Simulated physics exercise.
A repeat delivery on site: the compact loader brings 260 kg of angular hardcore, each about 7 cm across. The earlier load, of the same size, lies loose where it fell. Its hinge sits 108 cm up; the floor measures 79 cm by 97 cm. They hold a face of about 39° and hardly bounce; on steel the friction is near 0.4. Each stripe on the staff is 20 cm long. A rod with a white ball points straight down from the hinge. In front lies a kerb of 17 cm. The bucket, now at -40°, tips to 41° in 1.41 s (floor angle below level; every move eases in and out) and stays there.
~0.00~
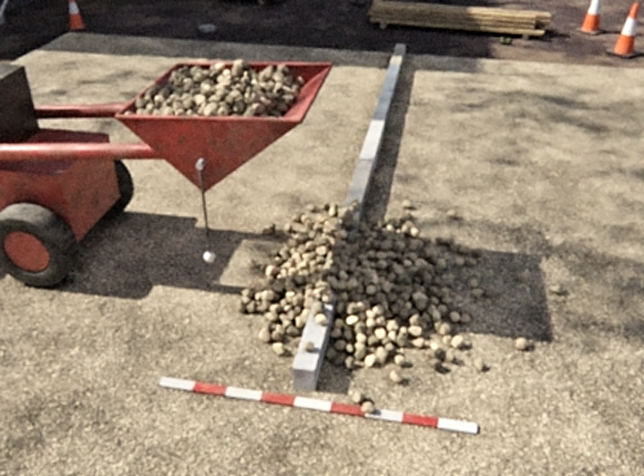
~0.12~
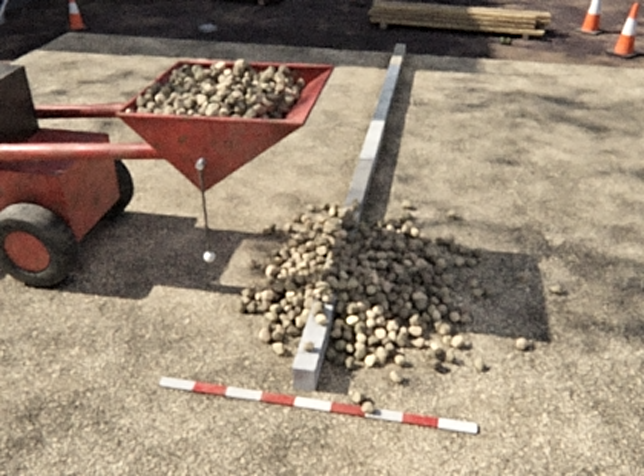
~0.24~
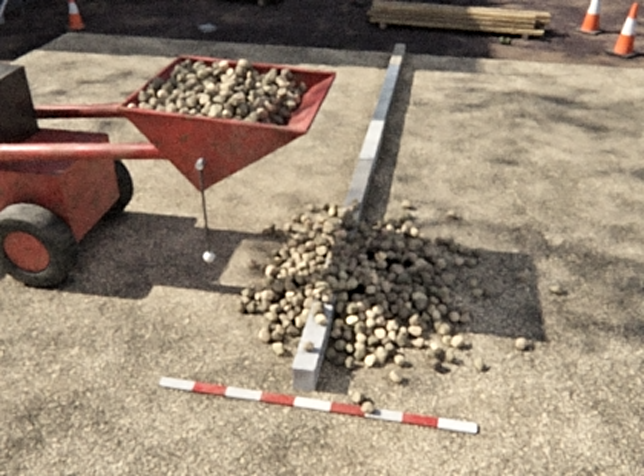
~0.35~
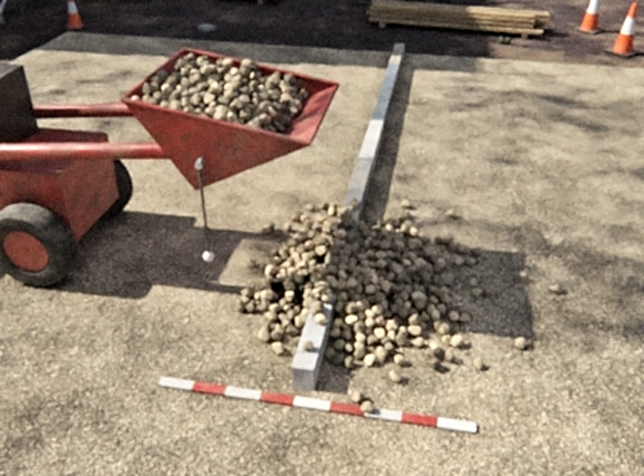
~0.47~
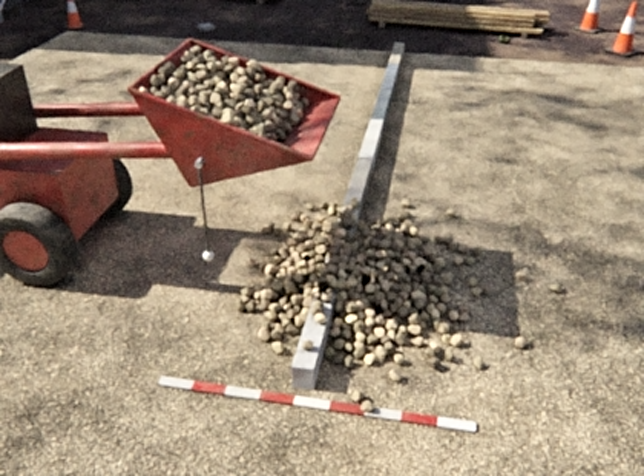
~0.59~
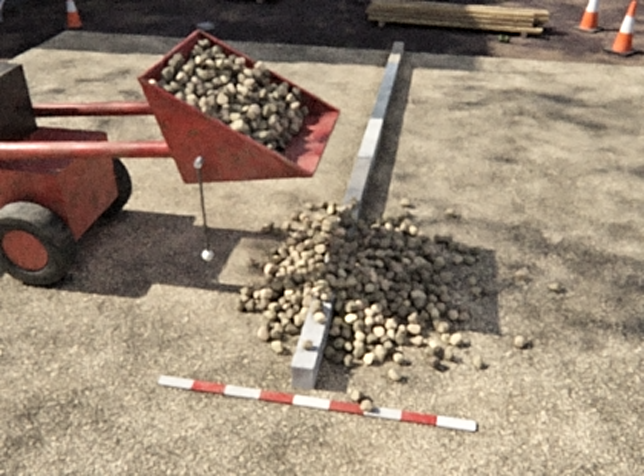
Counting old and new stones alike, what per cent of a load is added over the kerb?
Close to 41 parts in a hundred.
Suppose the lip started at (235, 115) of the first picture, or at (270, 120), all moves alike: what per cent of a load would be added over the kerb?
Near 0 per cent from the first place, 10 from the second.
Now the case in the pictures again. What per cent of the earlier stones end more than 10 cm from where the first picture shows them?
About 5 per cent.
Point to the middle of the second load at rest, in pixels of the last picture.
Near (327, 252).
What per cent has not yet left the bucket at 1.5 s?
Roughly 45 per cent is still inside.
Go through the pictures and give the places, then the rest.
The first frame shows lip at (302, 121), floor tilted -40°, highest stones at (238, 74). The earlier load is highest near (338, 247), 26 cm above ground level, 37 % on this side of the kerb, 63 % over the kerb.
The second frame shows lip at (303, 124), floor tilted -38°, highest stones at (229, 75); the stones move at 0.1 m/s on average.
In the third frame, the bucket is at -34°, its lip at (306, 132); the top of the load is at (216, 70); the stones move at 0.2 m/s on average.
In the fourth frame, the bucket is at -27°, its lip at (310, 144); the top of the load is at (190, 66); the stones move at 0.2 m/s on average.
In the fifth frame, the bucket is at -19°, its lip at (313, 159); the top of the load is at (196, 60); the stones move at 0.3 m/s on average.
The sixth frame shows lip at (313, 176), floor tilted -9°, highest stones at (201, 54); the stones move at 0.3 m/s on average.
After 1.1 s the floor is at 29°; in per cent of one load, 99 in the bucket, 39 on this side of the kerb, 63 over the kerb; the foremost stones are at (499, 295).
After 1.5 s the floor is at 41°; in per cent of one load, 44 in the bucket, 86 on this side of the kerb, 70 over the kerb; the foremost stones are at (499, 295).
After 1.9 s the floor is at 41°; in per cent of one load, 6 in the bucket, 102 on this side of the kerb, 92 over the kerb; the foremost stones are at (499, 295).
After 4.3 s the floor is at 41°; in per cent of one load, 0 in the bucket, 97 on this side of the kerb, 103 over the kerb; the foremost stones are at (502, 292). Net gain over the kerb, 41.
